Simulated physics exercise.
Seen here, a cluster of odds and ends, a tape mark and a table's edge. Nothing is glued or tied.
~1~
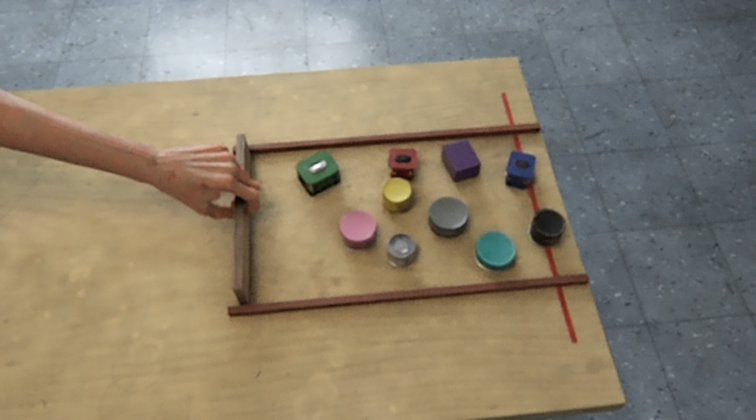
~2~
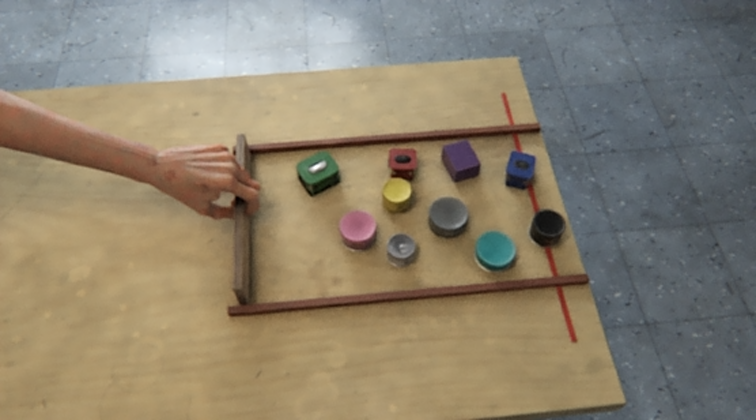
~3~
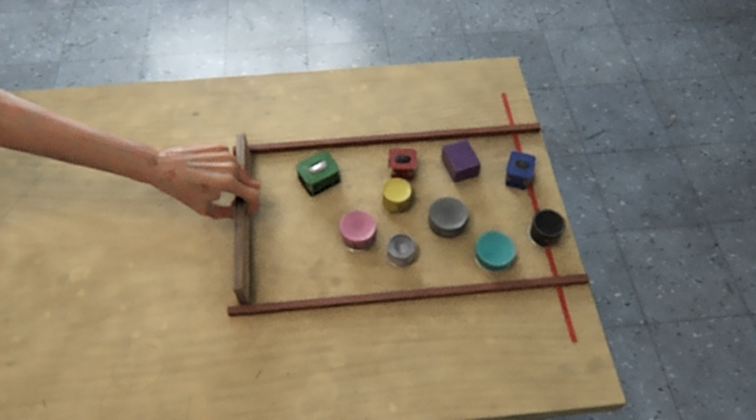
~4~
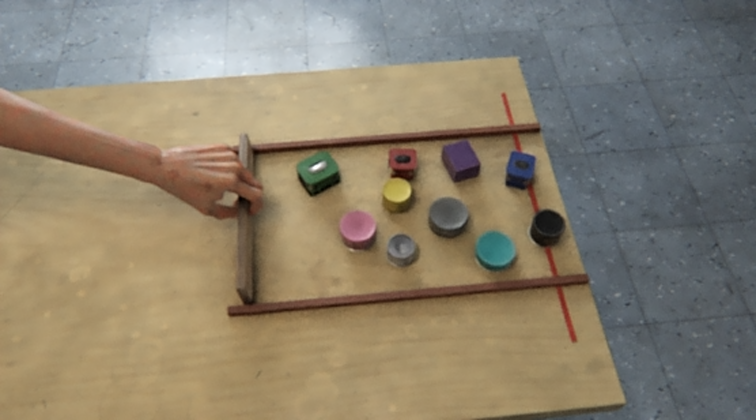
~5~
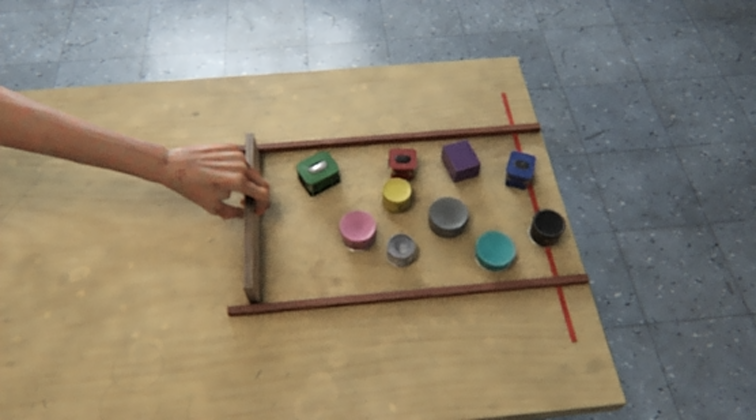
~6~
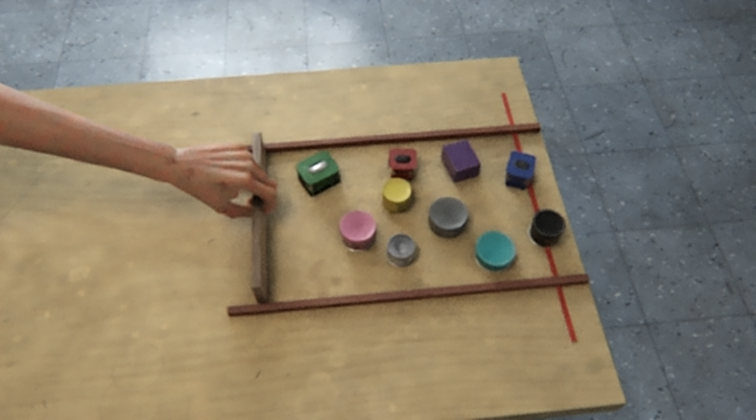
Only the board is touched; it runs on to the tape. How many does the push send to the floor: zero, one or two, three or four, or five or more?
Outcome: The number that fall off is five or more.
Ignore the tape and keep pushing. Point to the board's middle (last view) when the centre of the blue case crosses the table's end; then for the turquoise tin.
At (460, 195) for the blue case; at (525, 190) for the turquoise tin.
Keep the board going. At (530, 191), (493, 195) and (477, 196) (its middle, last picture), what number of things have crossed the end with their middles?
In that order 6, 2 and 1.
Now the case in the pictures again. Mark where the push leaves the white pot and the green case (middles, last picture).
About (563, 244), and the other about (545, 161).
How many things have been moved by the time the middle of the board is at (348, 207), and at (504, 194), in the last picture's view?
By then 2, and 10.
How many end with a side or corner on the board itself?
In contact: 4.
Early on, none off yet; black tin at rest near (546, 229); blue case at rest near (520, 170); turquoise tin at rest near (495, 252).
Finally, the number that fall off is five or more; lost, red case, grey tub, purple block, turquoise tin, blue case and black tin.
